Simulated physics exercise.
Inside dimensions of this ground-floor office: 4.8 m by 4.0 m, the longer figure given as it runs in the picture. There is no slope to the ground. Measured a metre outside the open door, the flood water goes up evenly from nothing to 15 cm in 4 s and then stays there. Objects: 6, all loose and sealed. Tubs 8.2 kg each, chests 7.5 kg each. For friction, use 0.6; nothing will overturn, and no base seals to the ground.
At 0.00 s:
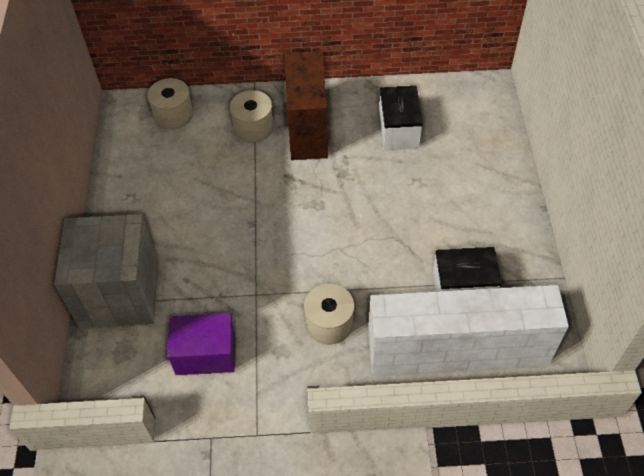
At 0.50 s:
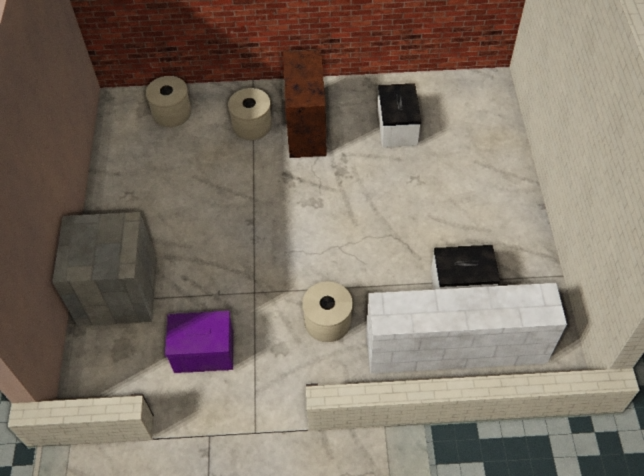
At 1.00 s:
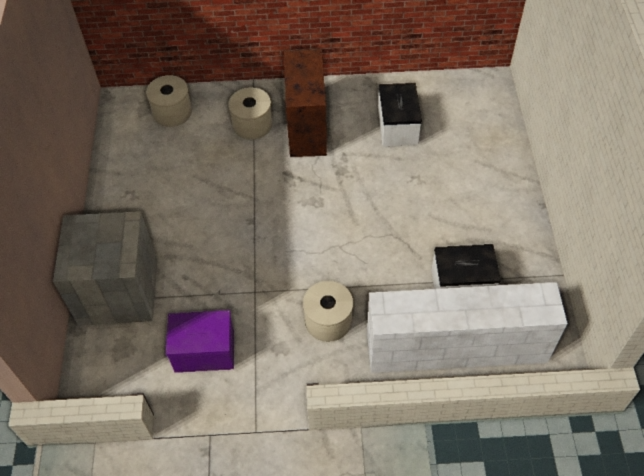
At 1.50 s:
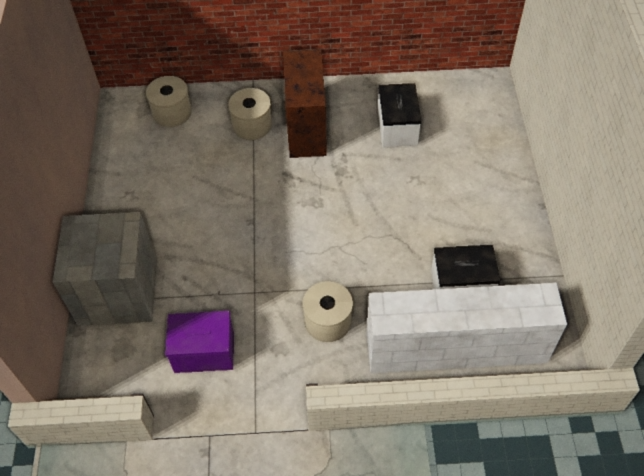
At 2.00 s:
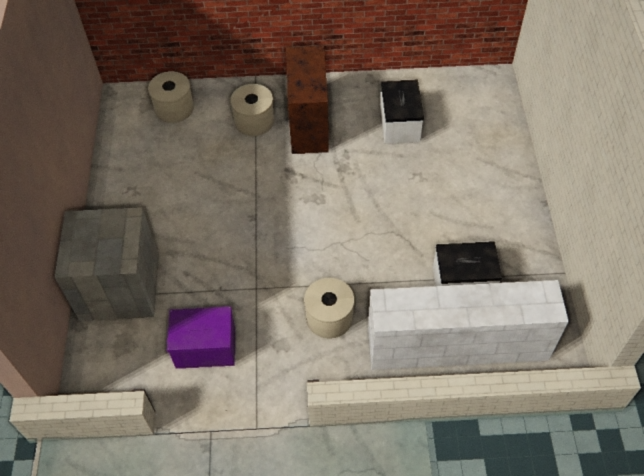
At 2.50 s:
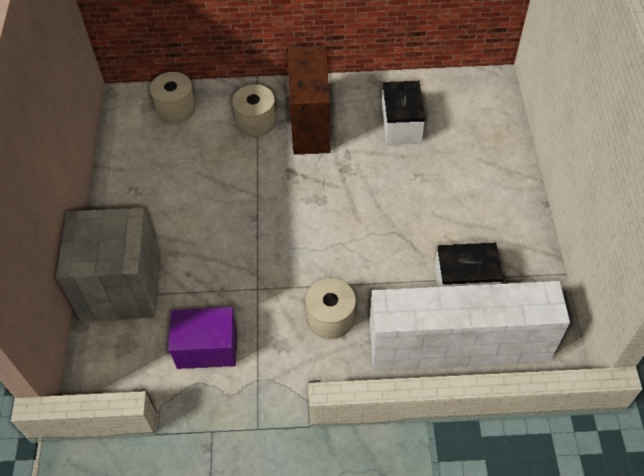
A ground-floor office with a marble floor and a brick back wall is seen from high above its low, cream front wall. Three cream tubs, a rust-brown cabinet, a grey block at left, a purple chest, two black-topped boxes and a long white counter at right stand inside. Bluish water spreads over the tiles outside, then edges through the doorway, while the furnishings stay put and the view shifts very slightly.
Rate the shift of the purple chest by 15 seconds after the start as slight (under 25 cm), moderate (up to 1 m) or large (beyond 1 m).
Large.
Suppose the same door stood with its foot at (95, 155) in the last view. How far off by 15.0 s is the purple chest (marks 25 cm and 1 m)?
The purple chest would drift a bit.
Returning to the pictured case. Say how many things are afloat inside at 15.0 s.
At that point I count 5.
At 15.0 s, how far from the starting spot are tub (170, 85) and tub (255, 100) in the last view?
150 cm and 50 cm respectively.
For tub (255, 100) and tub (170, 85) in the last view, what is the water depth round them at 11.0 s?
About 8 and 10 cm.
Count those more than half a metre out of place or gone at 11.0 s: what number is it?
Count: 3.
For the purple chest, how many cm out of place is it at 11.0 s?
Around 300 centimetres.
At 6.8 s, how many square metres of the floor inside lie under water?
My estimate is roughly 12 m2.
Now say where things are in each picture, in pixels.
The purple chest at (200, 335) rests on the ground; water covers 0.0 m2; 0 of 6 have shifted, in the first picture.
The purple chest at (198, 332) rests on the ground; water covers 0.0 m2; 0 of 6 have shifted, in the second picture.
The purple chest at (198, 332), on the bottom; water covers 0.0 m2; 0 of 6 have shifted, in the third picture.
The purple chest at (198, 332) rests on the ground; 0.0 m2 under water; 0 of 6 have shifted, in the fourth picture.
The purple chest at (200, 328), on the bottom; water covers 0.0 m2; 0 of 6 have shifted, in the fifth picture.
The purple chest at (201, 328) rests on the ground; 0.2 m2 under water; 0 of 6 have shifted, in the sixth picture.
After 3.5 s the purple chest is near (199, 315), 0.1 m from its start, aground; 0 afloat.
After 6.8 s the purple chest is near (202, 97), 2.8 m from its start, afloat; 1 afloat.
After 11.0 s the purple chest is near (152, 87), 3.0 m from its start, afloat; 3 afloat.
After 15.0 s the purple chest is near (137, 171), 1.9 m from its start, afloat; 5 afloat.
